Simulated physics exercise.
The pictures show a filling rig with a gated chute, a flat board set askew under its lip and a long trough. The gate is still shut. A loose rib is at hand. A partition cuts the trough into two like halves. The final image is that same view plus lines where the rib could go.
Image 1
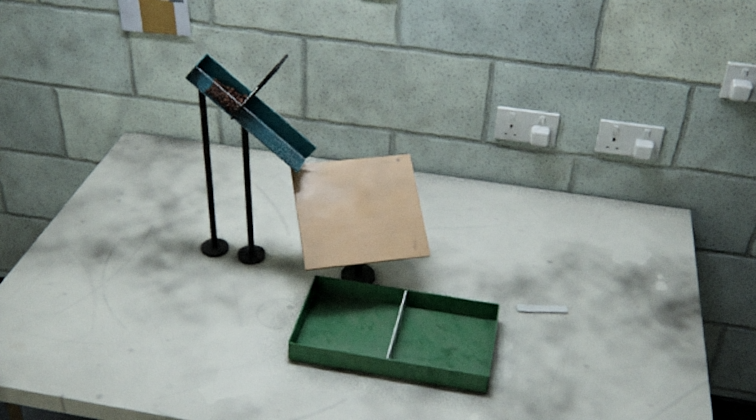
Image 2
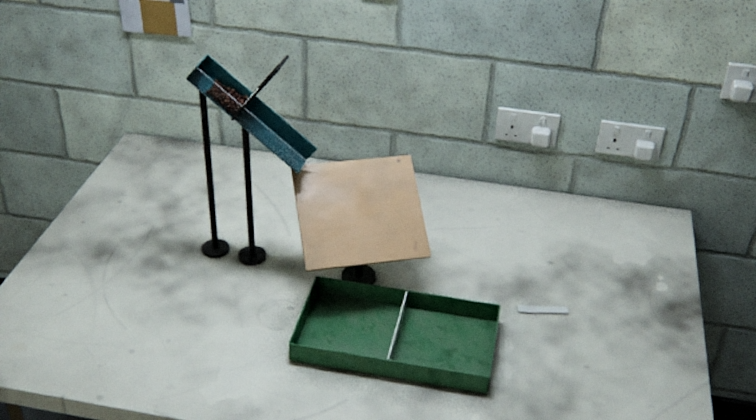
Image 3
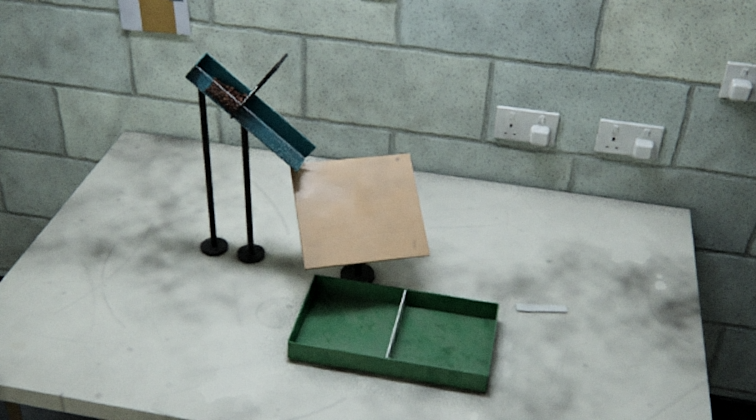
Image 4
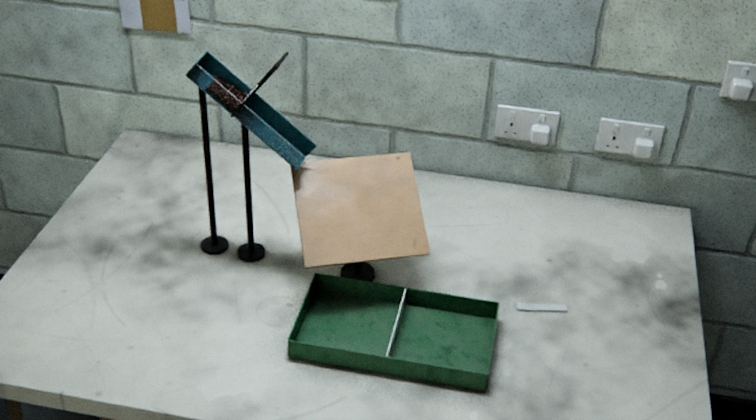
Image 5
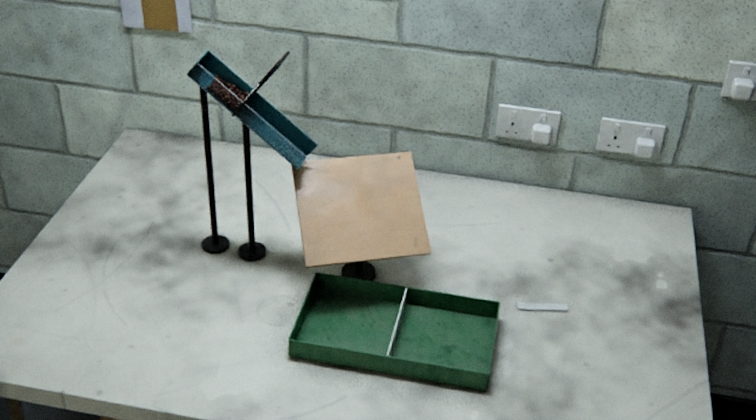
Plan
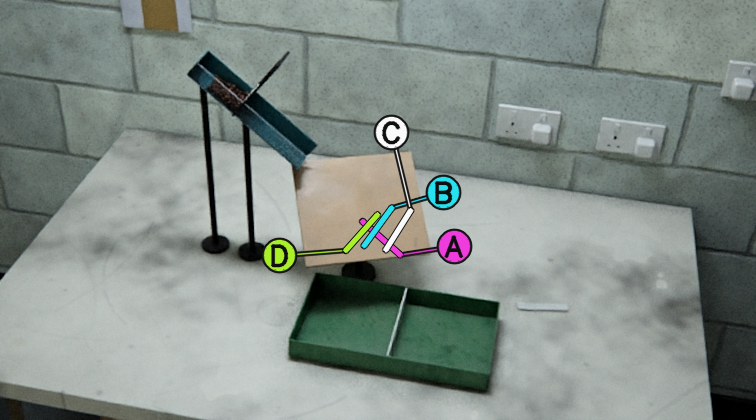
Nothing moves beyond a faint shake of the view: on a pale table against a block wall, small brown pieces sit behind the gate of a raised blue chute, above a tilted tan board and a divided green trough.
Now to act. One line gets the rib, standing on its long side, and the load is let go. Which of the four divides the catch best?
I would pick line A.
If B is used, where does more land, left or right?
More lands on the left.
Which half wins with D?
The left half.
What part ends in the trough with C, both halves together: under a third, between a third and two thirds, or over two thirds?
Over two thirds.
On the marked copy, line A from (362, 221) to (400, 254); line B from (391, 207) to (364, 245); line C from (410, 210) to (385, 249); line D from (377, 214) to (345, 250).
If A is chosen, of what is caught, close to half in the left half, close to half in the right.
If B is chosen, of what is caught, all but a few in the left half, only a few in the right.
If C is chosen, of what is caught, the bulk in the left half, close to a quarter in the right.
If D is chosen, of what is caught, all but a few in the left half, a small share in the right.
